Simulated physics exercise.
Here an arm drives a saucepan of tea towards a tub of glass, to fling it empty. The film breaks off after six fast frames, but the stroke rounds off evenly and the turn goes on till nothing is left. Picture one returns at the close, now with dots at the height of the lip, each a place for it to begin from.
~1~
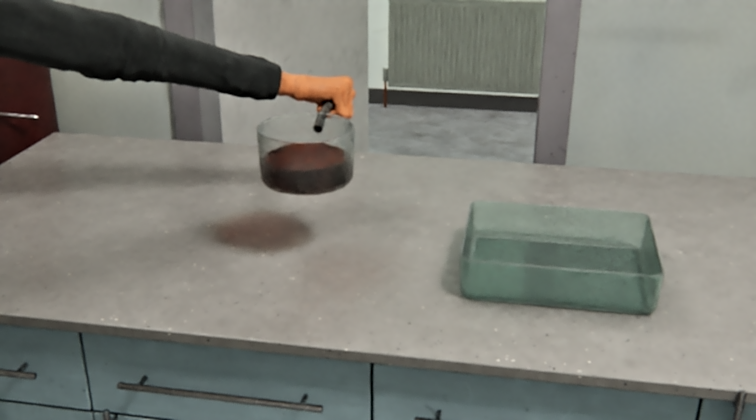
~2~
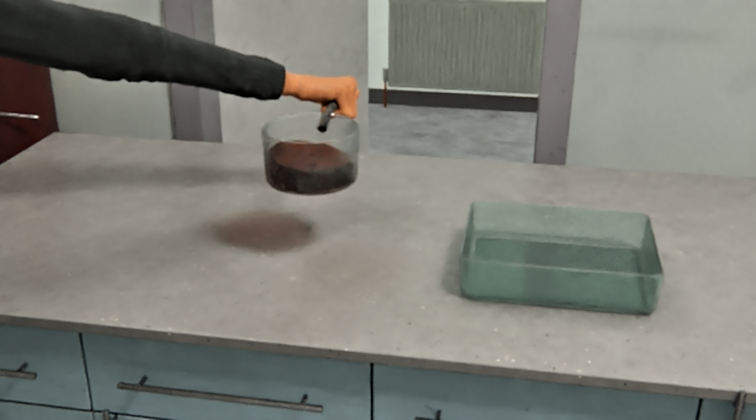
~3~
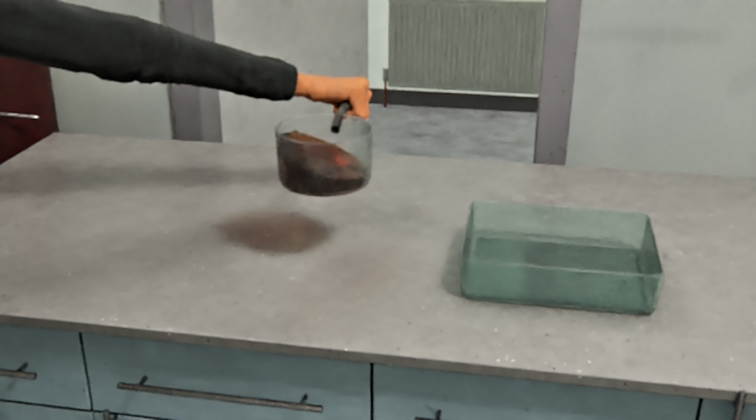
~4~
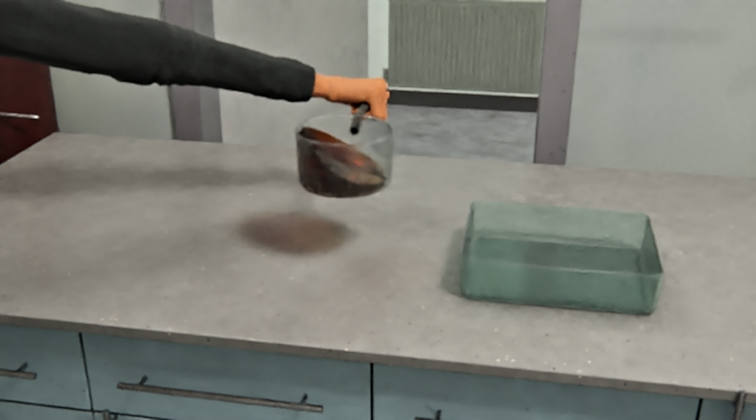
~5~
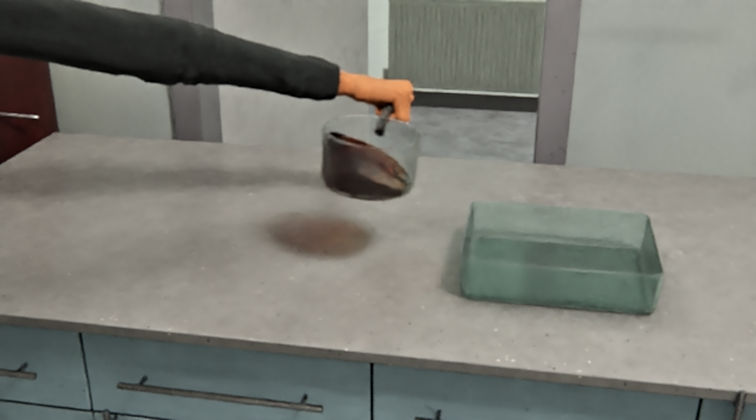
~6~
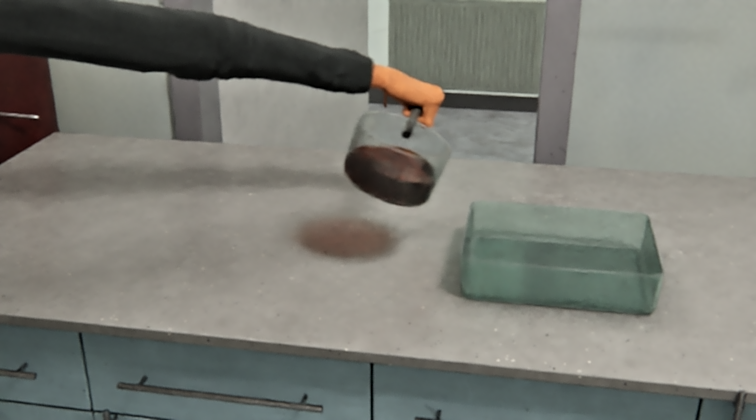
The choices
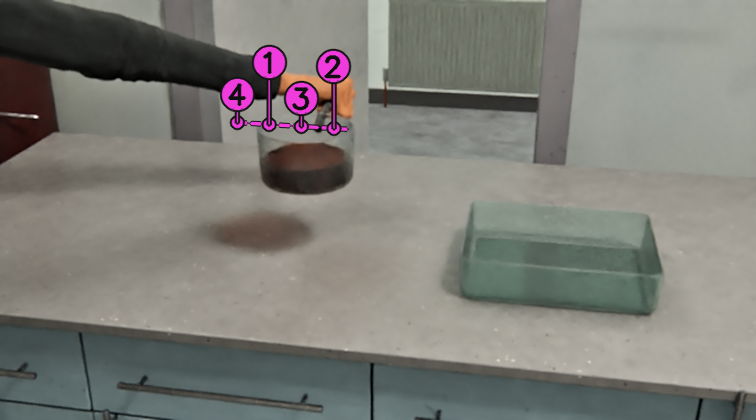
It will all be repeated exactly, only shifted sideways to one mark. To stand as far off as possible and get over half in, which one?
3 is the one.
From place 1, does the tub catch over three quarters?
No.
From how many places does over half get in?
Two of them.
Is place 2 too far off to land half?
No, that is safe.
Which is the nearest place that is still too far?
The answer is 1.
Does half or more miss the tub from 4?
Yes, it does.
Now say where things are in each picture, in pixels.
The first frame shows upright, lip at (351, 129); tub from (460, 294) to (656, 312); nothing has left yet.
The second frame shows upright, lip at (356, 129); nothing has left yet.
The third frame shows upright, lip at (370, 130); nothing has left yet.
The fourth frame shows upright, lip at (391, 131); nothing has left yet.
The fifth frame shows tipped about 5°, lip at (419, 137); nothing has left yet.
The sixth frame shows tipped about 20°, lip at (449, 152); nothing has left yet.
On the marked copy, 1 at (269, 124); 2 at (333, 128); 3 at (301, 126); 4 at (237, 122).
Choosing 1, about 35 % lands in the tub, 58 % falls short and 7 % goes beside or beyond.
Choosing 2, about 77 % lands in the tub, 7 % falls short and 17 % goes beside or beyond.
Choosing 3, about 64 % lands in the tub, 24 % falls short and 11 % goes beside or beyond.
Choosing 4, about 10 % lands in the tub, 87 % falls short and 3 % goes beside or beyond.
